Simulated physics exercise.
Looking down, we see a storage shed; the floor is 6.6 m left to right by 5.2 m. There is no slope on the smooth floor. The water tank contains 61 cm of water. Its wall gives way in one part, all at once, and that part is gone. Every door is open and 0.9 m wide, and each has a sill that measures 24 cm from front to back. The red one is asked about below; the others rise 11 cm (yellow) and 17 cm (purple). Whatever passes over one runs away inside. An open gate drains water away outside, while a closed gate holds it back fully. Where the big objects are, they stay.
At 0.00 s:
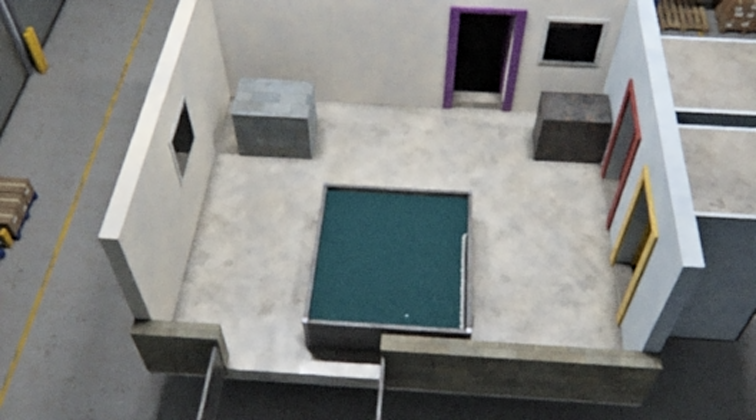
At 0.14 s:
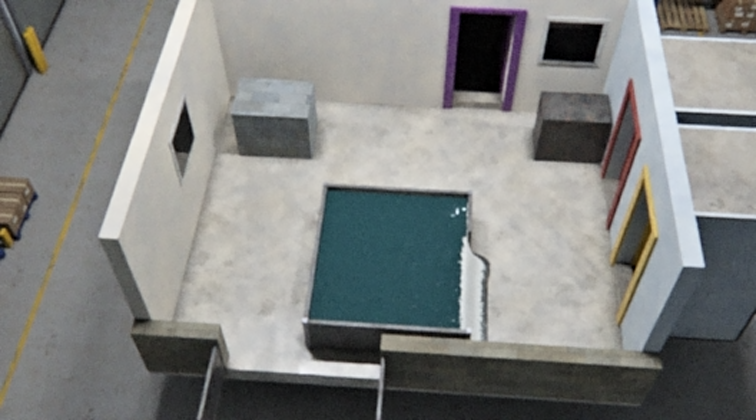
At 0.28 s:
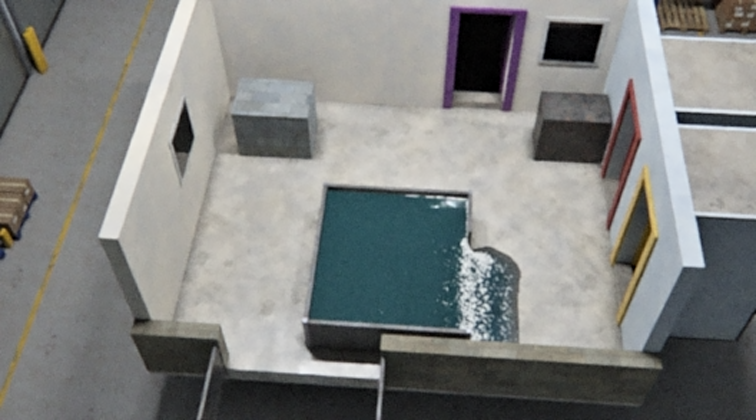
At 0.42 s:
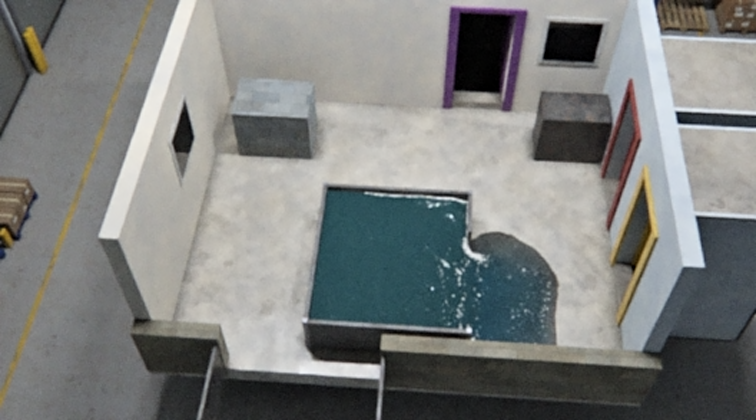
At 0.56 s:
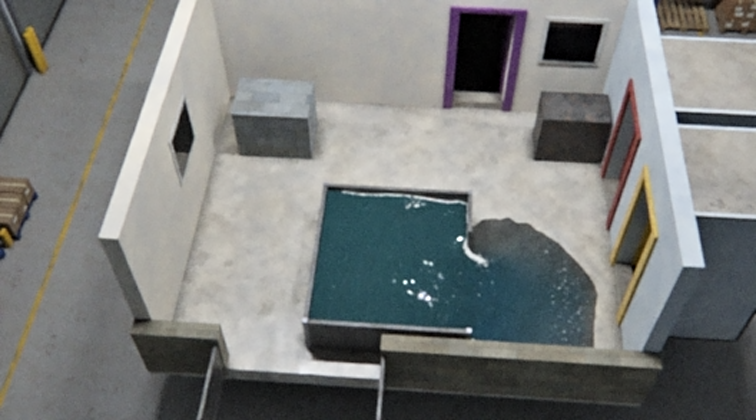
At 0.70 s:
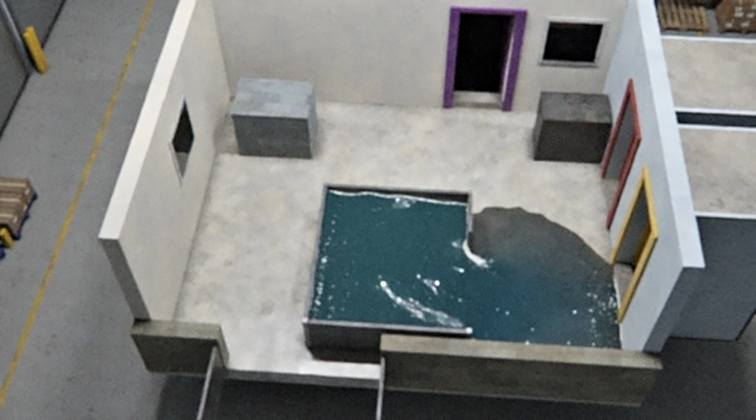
Water bursts through the right side of the square tank and spreads across the pale floor.
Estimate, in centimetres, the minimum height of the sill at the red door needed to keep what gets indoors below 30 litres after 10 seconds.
19 cm.
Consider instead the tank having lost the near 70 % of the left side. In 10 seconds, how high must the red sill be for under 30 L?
That way, roughly 9.0 cm.
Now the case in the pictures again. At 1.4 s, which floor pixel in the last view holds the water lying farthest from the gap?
The farthest wet point sits near (600, 199) in the last view.
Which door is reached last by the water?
It's the purple door.
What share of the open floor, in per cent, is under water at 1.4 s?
I'd say near 25 percent is wet.
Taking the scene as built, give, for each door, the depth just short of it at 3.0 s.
Reading in centimetres: Yellow = 30, purple = 0, red = 12.
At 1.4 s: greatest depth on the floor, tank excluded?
Around 56 centimetres.
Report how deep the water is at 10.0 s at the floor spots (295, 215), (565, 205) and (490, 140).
About 4, 10 and 5 cm respectively.
After 1.4 s water covers 25 % of the floor, deepest (56 cm) near (619, 379); 6 cm at the red door, 0 litres in over its 5 cm sill.
After 3.0 s water covers 35 % of the floor, deepest (41 cm) near (596, 166); 12 cm at the red door, 17 litres in over its 5 cm sill.
After 10.0 s water covers 95 % of the floor, deepest (15 cm) near (348, 108); 10 cm at the red door, 297 litres in over its 5 cm sill.
At the red door as built, the water arrived by 1.3 s and peaked near 19 cm at 5.0 s.
With a sill of 16 cm, 51 litres would have come in within the 10 s; with 21.5 cm, 17 litres. So under 30 litres takes about 19 cm.
